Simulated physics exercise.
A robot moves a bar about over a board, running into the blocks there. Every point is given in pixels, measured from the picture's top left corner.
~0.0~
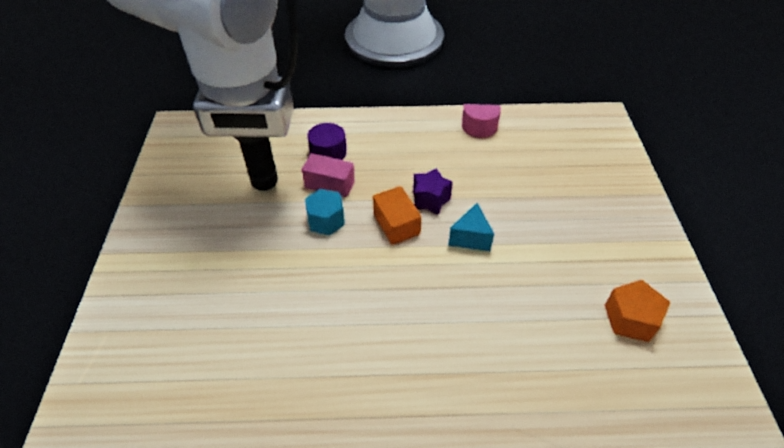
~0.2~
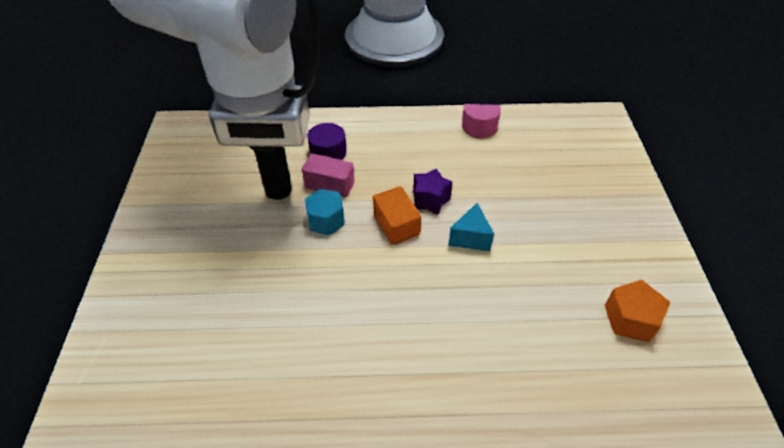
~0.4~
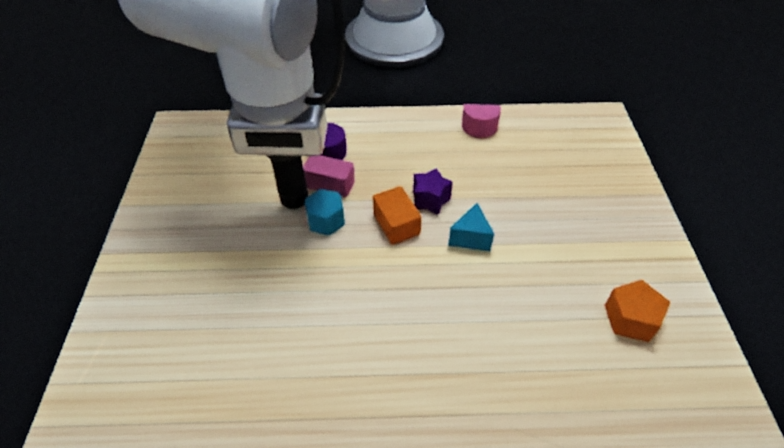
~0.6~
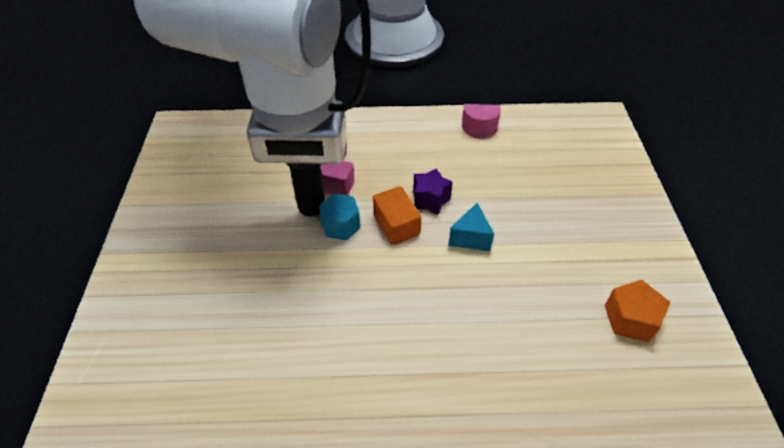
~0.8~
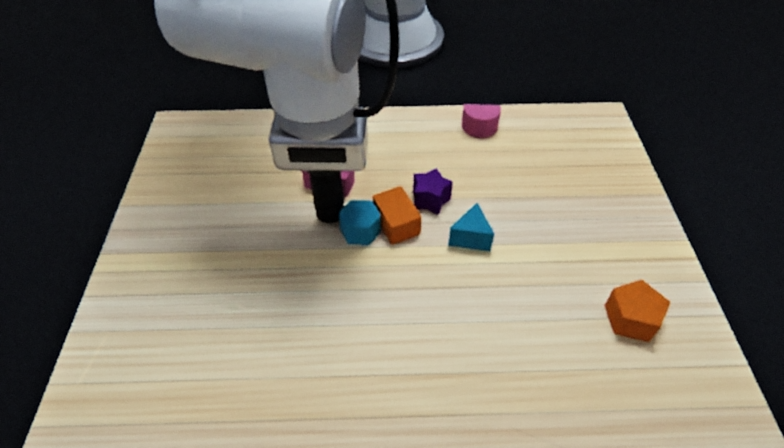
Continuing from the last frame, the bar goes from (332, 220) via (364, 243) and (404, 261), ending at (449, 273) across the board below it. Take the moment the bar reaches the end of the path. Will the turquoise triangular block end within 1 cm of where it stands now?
I expect not.
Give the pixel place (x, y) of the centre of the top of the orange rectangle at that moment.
Put as a pixel place, it's (417, 203).
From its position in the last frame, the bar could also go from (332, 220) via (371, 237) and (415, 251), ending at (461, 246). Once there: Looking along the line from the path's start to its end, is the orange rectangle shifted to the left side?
My answer is yes.
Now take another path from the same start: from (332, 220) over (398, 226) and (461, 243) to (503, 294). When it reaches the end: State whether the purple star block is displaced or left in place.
It gets pushed out of place.
The first path, step by step. One third of the way, bar (363, 236); turquoise six-sided block (397, 226), turned 40° anticlockwise; orange rectangle (415, 203), turned 40° anticlockwise.
Two thirds of the way, bar (404, 254); turquoise six-sided block (439, 236), turned 70° anticlockwise; orange rectangle (417, 203), turned 45° anticlockwise; turquoise triangular block (478, 220).
At the end, bar (450, 266); pink rectangle not moved; turquoise six-sided block (471, 232), turned 130° anticlockwise; orange rectangle (417, 203), turned 45° anticlockwise; turquoise triangular block (492, 212), turned 15° clockwise.
